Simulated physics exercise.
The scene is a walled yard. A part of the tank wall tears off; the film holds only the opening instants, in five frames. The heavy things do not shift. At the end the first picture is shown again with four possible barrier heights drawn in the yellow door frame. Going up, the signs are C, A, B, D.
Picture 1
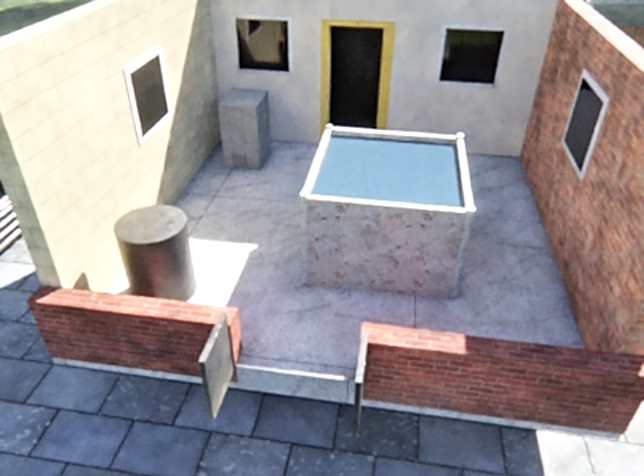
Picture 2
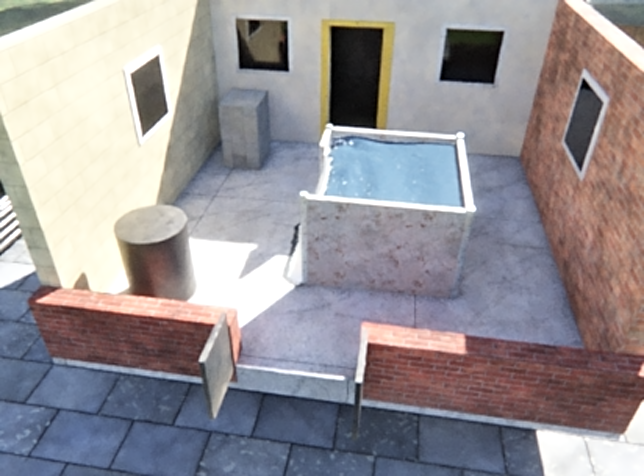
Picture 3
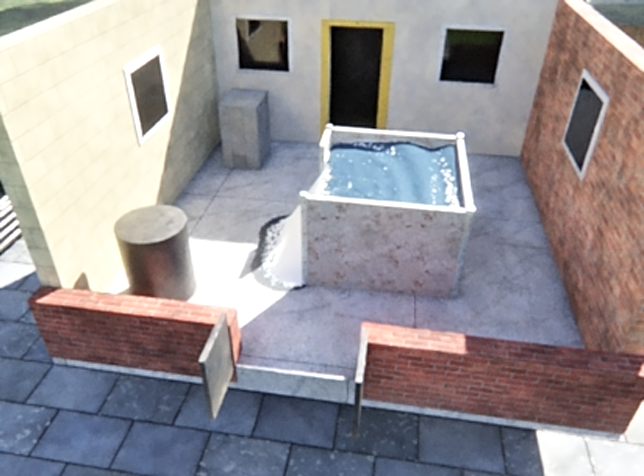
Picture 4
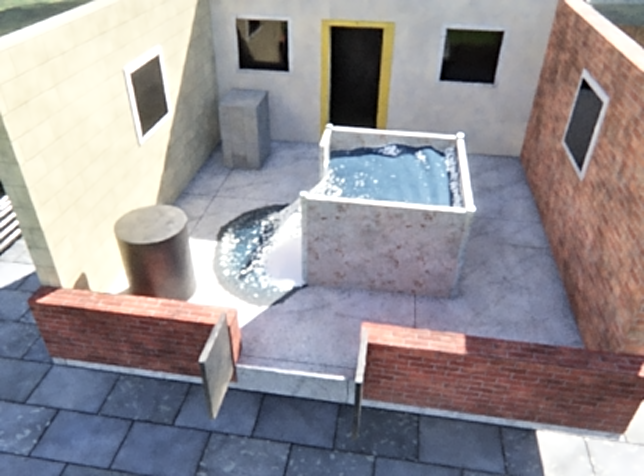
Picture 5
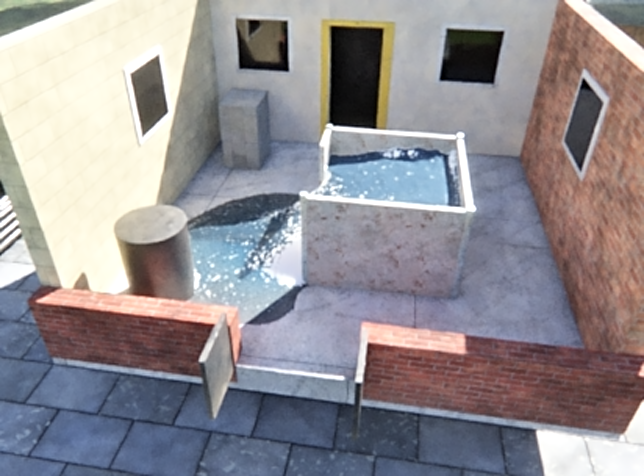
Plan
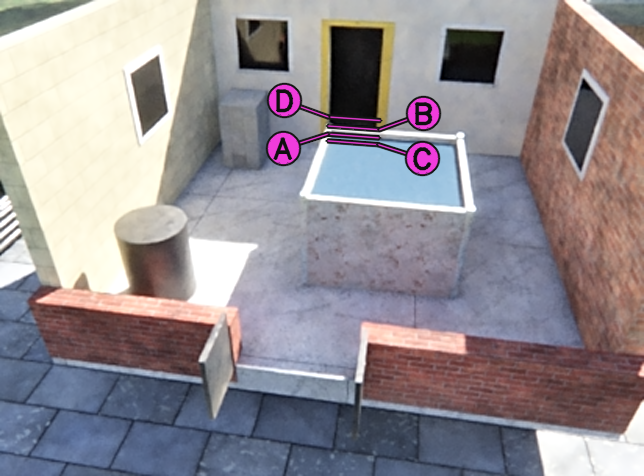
Water pours from the left side of a raised stone tank in a walled yard, seen from above the front wall by a still camera. A cream wall stands left, a brick wall right, a yellow-framed doorway behind, and a grey cylinder and block left of the tank. The tank's surface ripples and sinks as sparkling water spreads across the paving, reaching the cylinder.
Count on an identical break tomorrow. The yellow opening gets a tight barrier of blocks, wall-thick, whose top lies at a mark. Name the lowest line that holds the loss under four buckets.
A will do.
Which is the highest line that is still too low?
Here it is line C.
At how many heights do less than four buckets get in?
Three of the four.
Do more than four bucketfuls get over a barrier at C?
Yes.
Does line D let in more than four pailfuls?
No.
In magenta, A at (353, 135); B at (353, 127); C at (352, 142); D at (354, 118); from the bottom up C, A, B, D.
For line A, nothing gets over.
For line B, nothing gets over.
For line C, about 9 bucketfuls get in.
For line D, nothing gets over.
